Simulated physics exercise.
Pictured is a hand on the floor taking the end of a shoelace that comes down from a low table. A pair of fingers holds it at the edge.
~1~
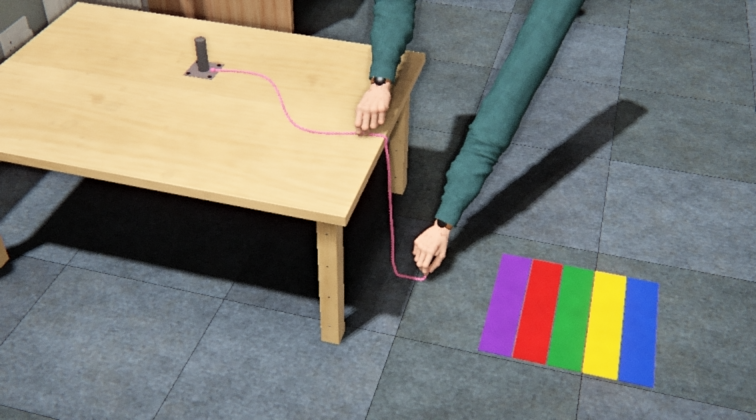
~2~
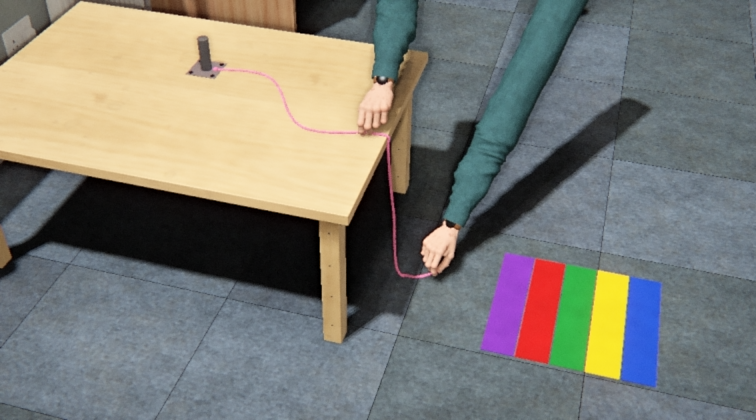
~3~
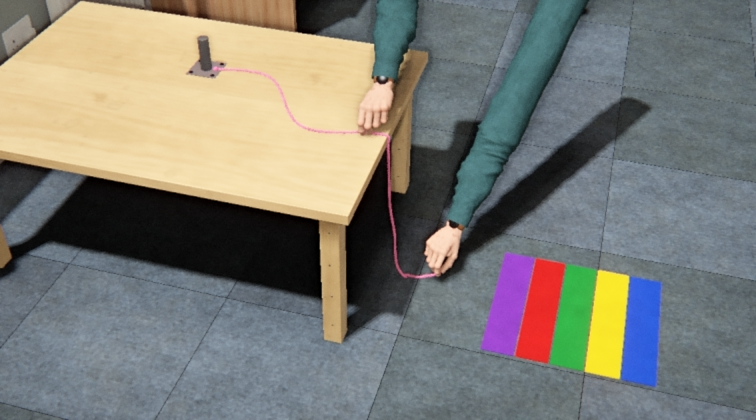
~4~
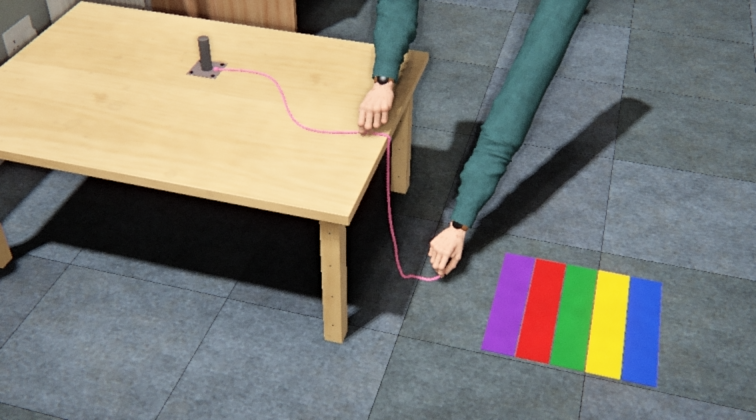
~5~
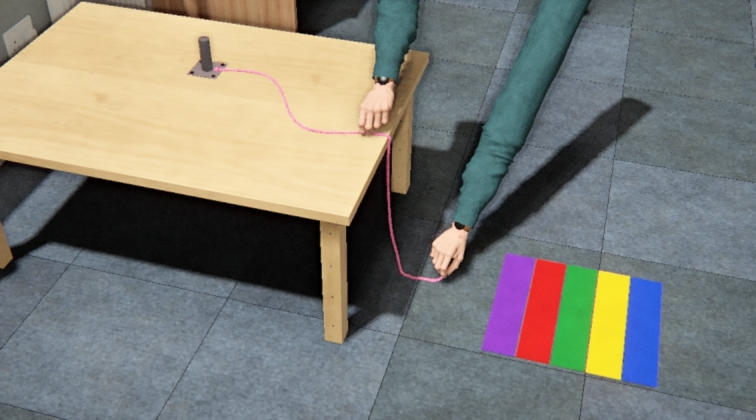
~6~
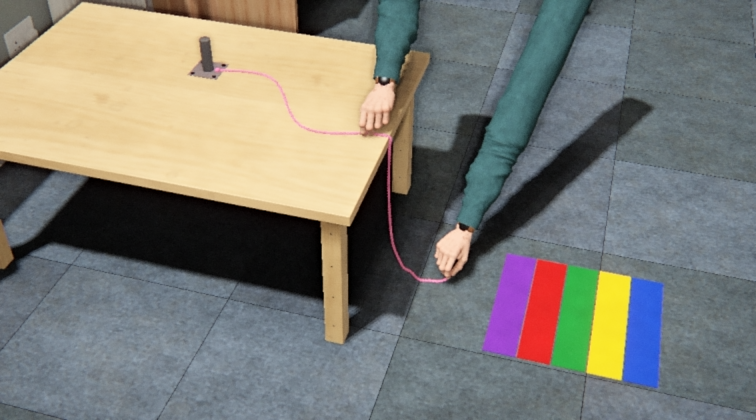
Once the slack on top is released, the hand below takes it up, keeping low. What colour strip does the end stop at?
Green.
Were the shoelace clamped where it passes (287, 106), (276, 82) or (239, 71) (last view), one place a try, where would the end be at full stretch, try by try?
Respectively (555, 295), (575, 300) and (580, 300).
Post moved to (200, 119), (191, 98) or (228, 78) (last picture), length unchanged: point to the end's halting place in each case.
About (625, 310), then (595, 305), then (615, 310).
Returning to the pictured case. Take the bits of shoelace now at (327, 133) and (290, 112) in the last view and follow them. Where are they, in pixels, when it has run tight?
Final positions are (370, 121) and (322, 105), in that order.
Soon after, end near (529, 291); over purple.
After that, end near (561, 297); over red.
At the stop, end near (580, 301); over green. It gets as far as the green strip.
